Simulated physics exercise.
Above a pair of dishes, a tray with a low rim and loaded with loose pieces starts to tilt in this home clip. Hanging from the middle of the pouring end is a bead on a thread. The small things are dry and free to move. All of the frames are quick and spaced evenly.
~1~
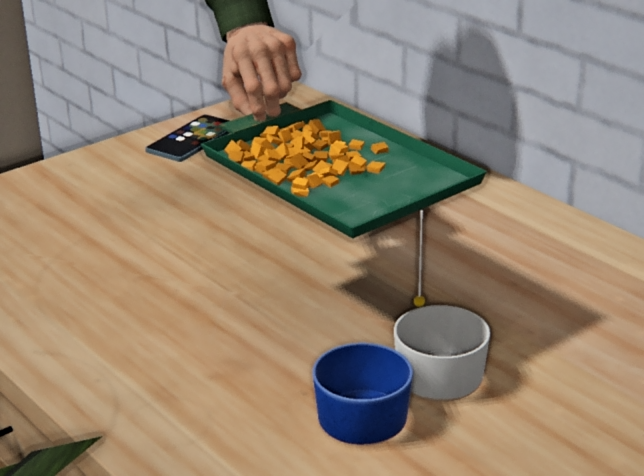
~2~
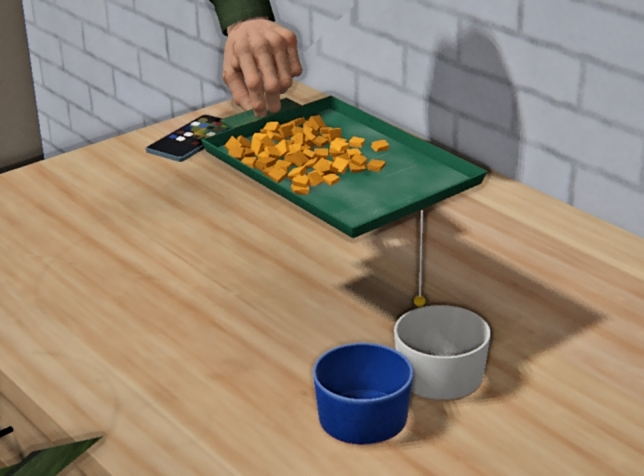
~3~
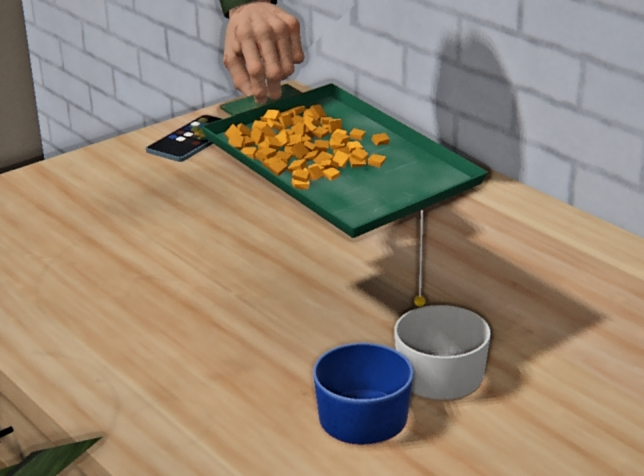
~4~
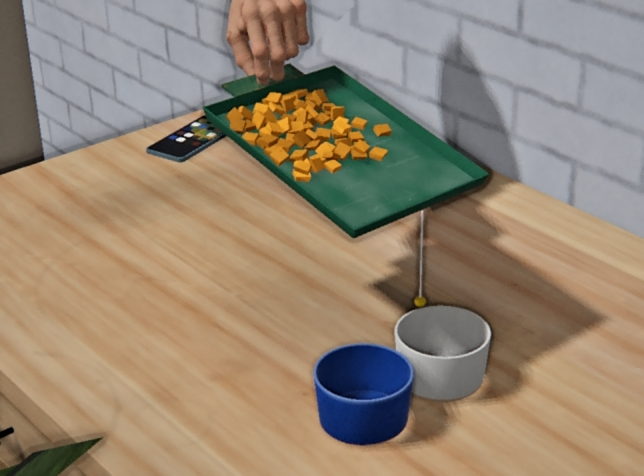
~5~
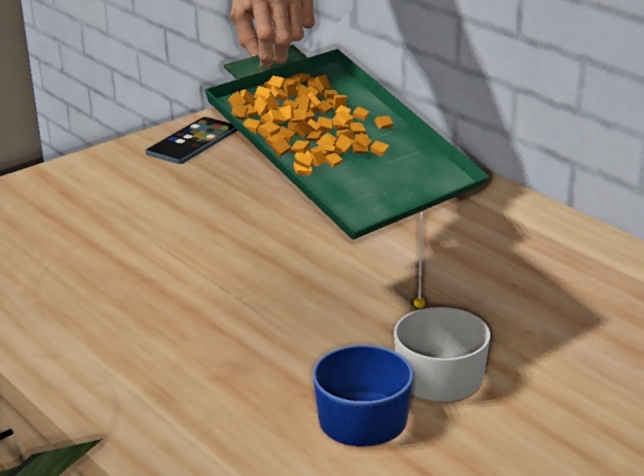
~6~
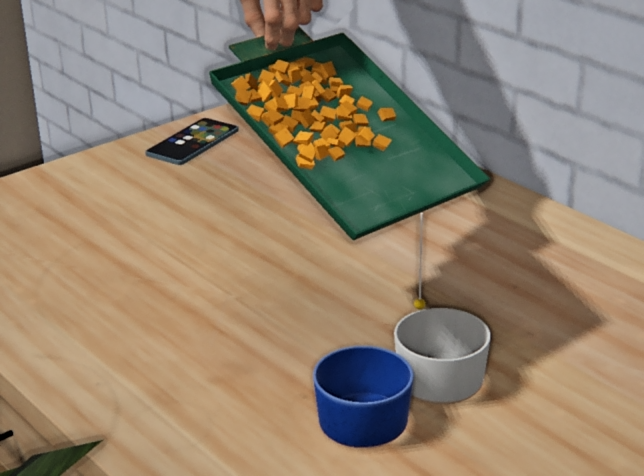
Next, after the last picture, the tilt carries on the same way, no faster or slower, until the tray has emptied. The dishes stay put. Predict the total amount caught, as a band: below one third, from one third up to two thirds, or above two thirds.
From one third up to two thirds.
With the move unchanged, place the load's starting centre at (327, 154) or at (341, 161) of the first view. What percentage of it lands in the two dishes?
That would be 40 per cent, and then 60 per cent.
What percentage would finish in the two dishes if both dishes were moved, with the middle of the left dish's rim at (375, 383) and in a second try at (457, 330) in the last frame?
Close to 50 in a hundred, then close to 60 in a hundred.
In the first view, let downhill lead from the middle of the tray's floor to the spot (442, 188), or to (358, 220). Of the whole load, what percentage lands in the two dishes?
The first gives 10 %, the second 70 %.
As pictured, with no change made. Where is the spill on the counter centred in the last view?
Approximate centre, last frame: (550, 396).
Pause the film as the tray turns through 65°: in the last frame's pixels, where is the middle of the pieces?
Somewhere about (419, 194).
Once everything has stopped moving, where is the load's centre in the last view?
At about (471, 384), give or take.
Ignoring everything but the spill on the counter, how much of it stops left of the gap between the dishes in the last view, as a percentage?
Roughly 0 percent.
Just after the last frame, tray tipped steeply; almost all on the tray; about a tenth in the air.
A moment on, tray tipped past a quarter turn; roughly a quarter on the tray; about a tenth in the left dish; roughly a quarter in the right dish; roughly half outside both; about a tenth in the air.
Further on, tray tipped past a quarter turn; about a tenth in the left dish; roughly a third in the right dish; roughly half outside both.
When it is over, tray tipped past a quarter turn; about a tenth in the left dish; roughly a third in the right dish; roughly half outside both.
